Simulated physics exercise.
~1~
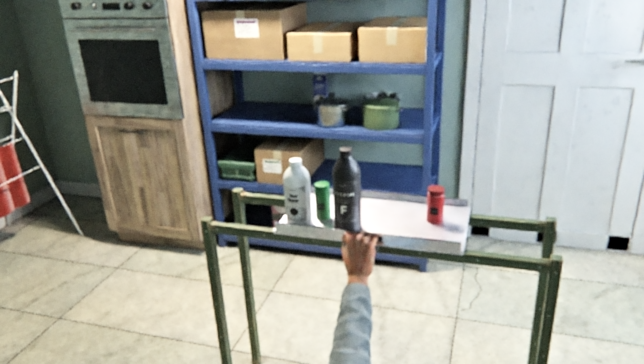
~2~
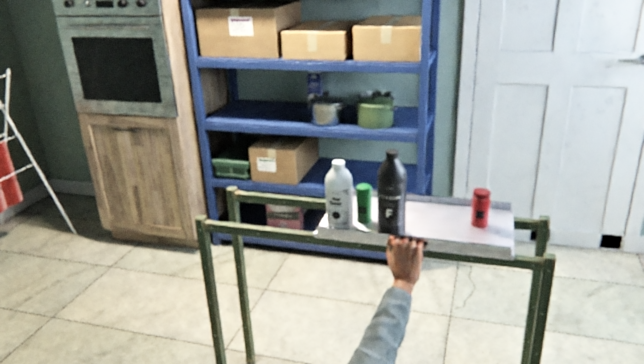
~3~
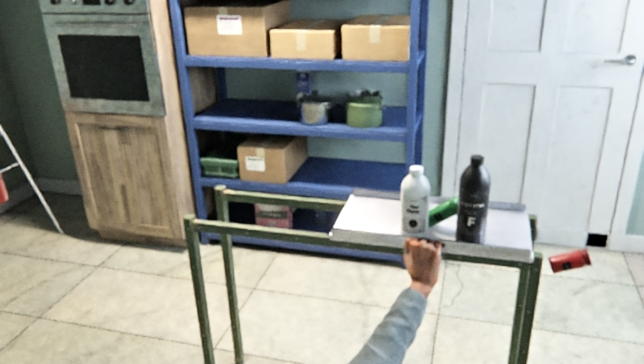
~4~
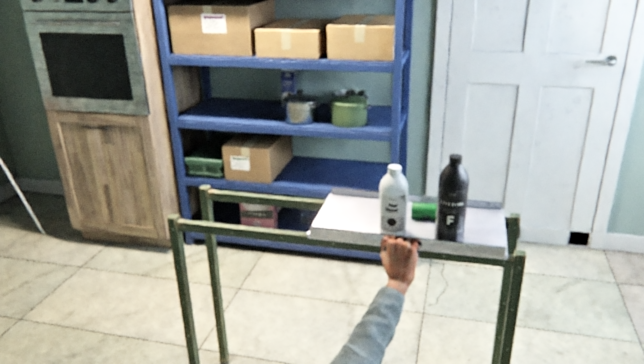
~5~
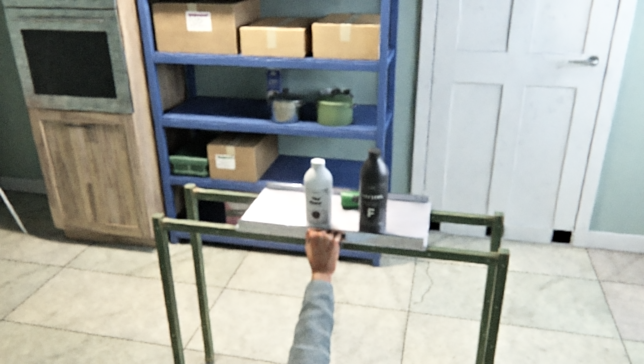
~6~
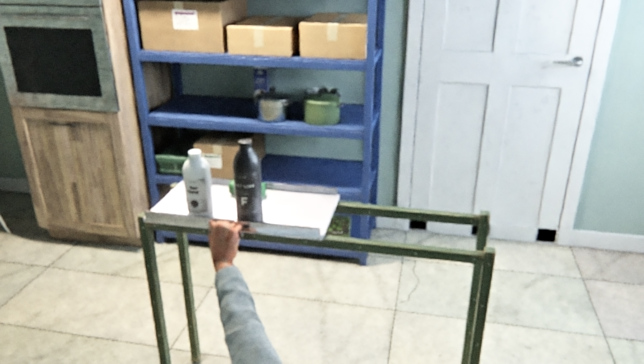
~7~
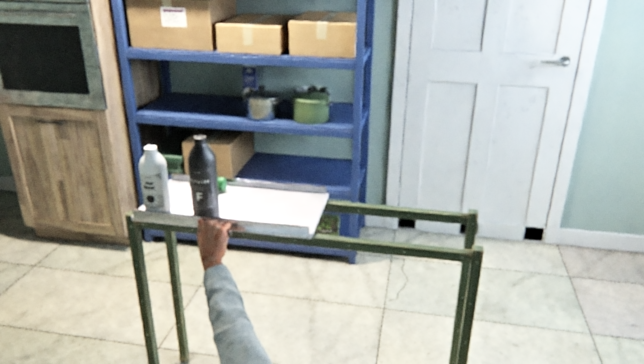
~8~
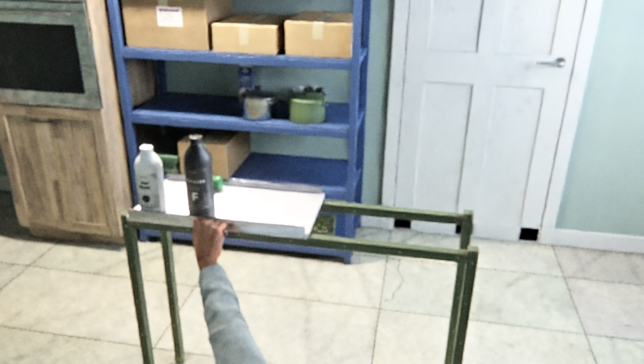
At first, a white bottle, a green shaker, a black bottle and a red shaker stand on a pale tray resting on green rails, while a hand grips its front edge. The hand pushes the tray to the right, and the red shaker drops off the right side as the green one tips over between the bottles. The hand then moves the tray back to the left, all the way to the far side of the rails. It comes to rest there with both bottles still upright, the green shaker lying on its side and the red shaker gone.
